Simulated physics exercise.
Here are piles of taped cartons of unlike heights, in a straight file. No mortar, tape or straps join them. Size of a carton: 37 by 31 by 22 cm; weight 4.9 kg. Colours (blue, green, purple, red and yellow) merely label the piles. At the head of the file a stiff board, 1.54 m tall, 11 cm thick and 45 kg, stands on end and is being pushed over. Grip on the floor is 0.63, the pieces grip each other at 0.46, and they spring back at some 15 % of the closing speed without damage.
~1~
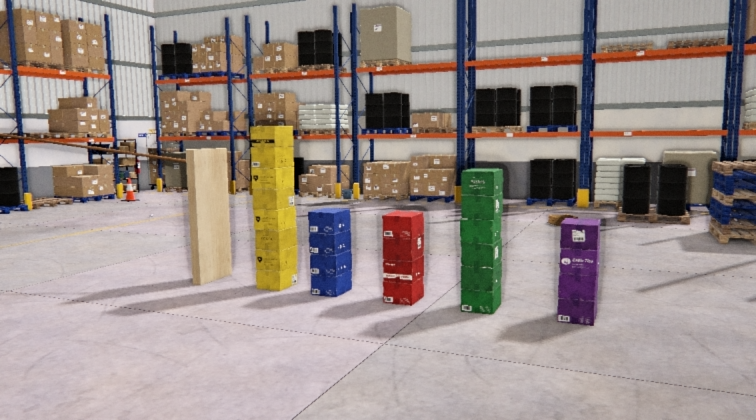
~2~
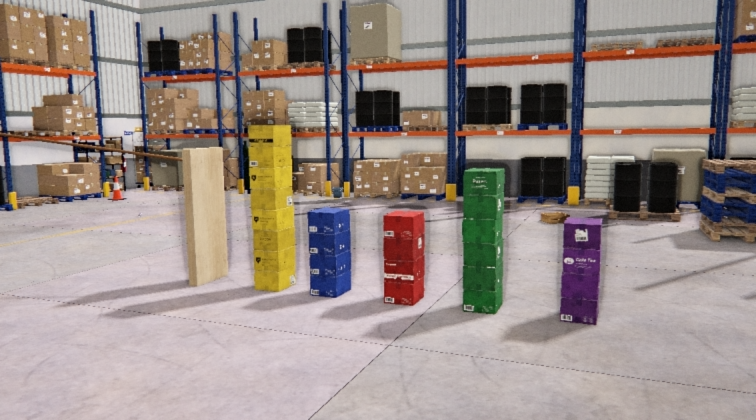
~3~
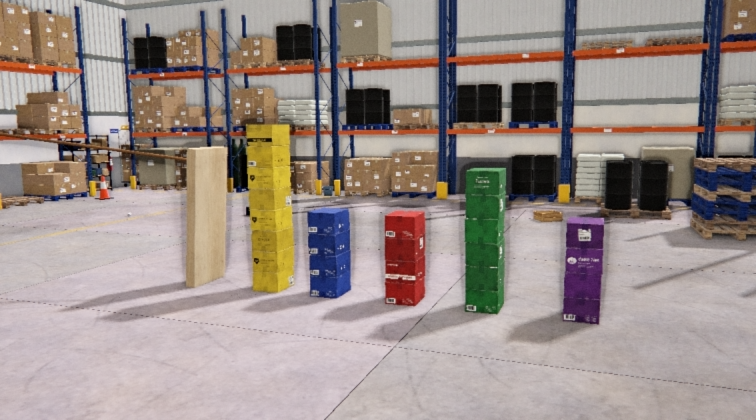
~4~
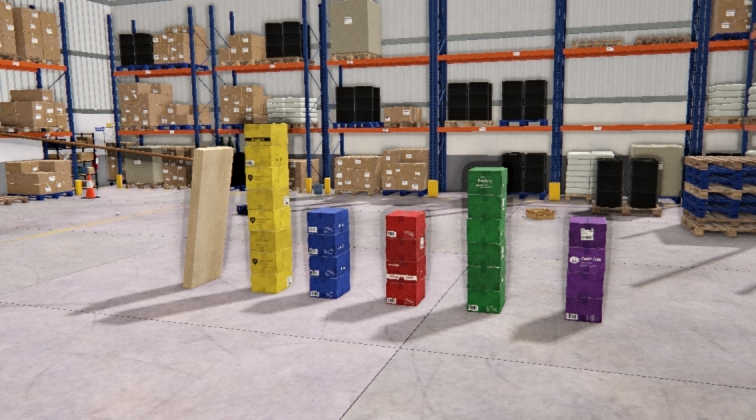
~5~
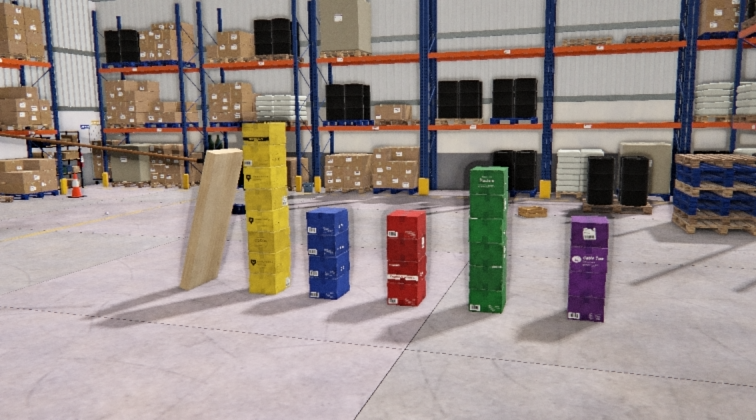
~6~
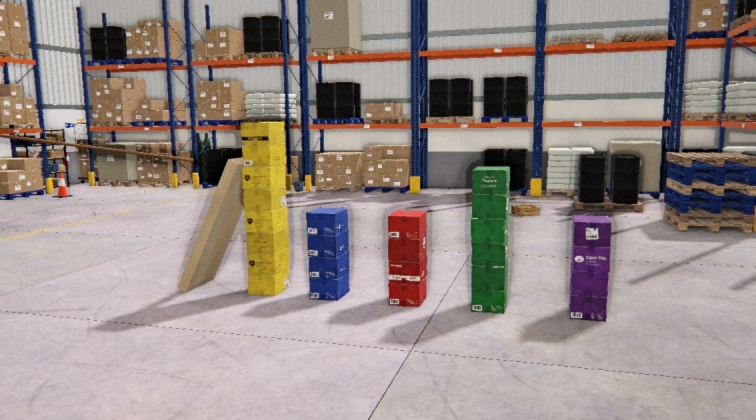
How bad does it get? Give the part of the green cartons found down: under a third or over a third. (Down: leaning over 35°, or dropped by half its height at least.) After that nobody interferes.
The part is over a third.
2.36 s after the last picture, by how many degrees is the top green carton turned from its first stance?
About 50°.
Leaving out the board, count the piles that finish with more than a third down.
The count is 5.
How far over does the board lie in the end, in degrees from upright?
Some 65° from upright.
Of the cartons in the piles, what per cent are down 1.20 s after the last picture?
By then 45 per cent.
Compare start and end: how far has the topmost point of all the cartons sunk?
Some 95 cm lower.
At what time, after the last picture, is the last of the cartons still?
Near 4.0 s.
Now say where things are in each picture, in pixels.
In the first frame (places mark the middle of the side facing us; the camera moves round a little), pole end 12 cm short, board 0° from upright; top green carton (477, 183); top blue carton (321, 223); the rest undisturbed.
Pole end 12 mm short, board 0° from upright; top green carton (480, 183), in the second frame.
Pole end 10 cm in, board 4° from upright; top green carton (482, 183); the rest undisturbed, in the third frame.
Pole end 19 cm in, stopped, board 10° from upright; top green carton (485, 183); the rest undisturbed, in the fourth frame.
Pole end (198, 161) 19 cm in, stopped, board 16° from upright; top green carton (487, 182); the rest undisturbed, in the fifth frame.
Pole end (195, 161) 19 cm in, stopped, board 27° from upright; top green carton (489, 182); top yellow carton (255, 134); the rest undisturbed, in the sixth frame.
Then, 0.64 s after the last picture, board 51° from upright; none of the 6 green cartons down (2 of 26 in all colours); top green carton unmoved; top yellow carton leaning 30°, 13 cm lower.
Then, 1.20 s after the last picture, board 67° from upright; none of the 6 green cartons down (12 of 26 in all colours); top green carton shifted 40 mm; top yellow carton on its side.
Then, 2.36 s after the last picture, board 67° from upright; 6 of the 6 green cartons down (26 of 26 in all colours); top green carton leaning 49°, 46 cm lower; top purple carton leaning 49°, 30 cm lower.
At rest, board 67° from upright; 6 of the 6 green cartons down (26 of 26 in all colours); top green carton on its side; top purple carton upside down. That is 100 per cent.
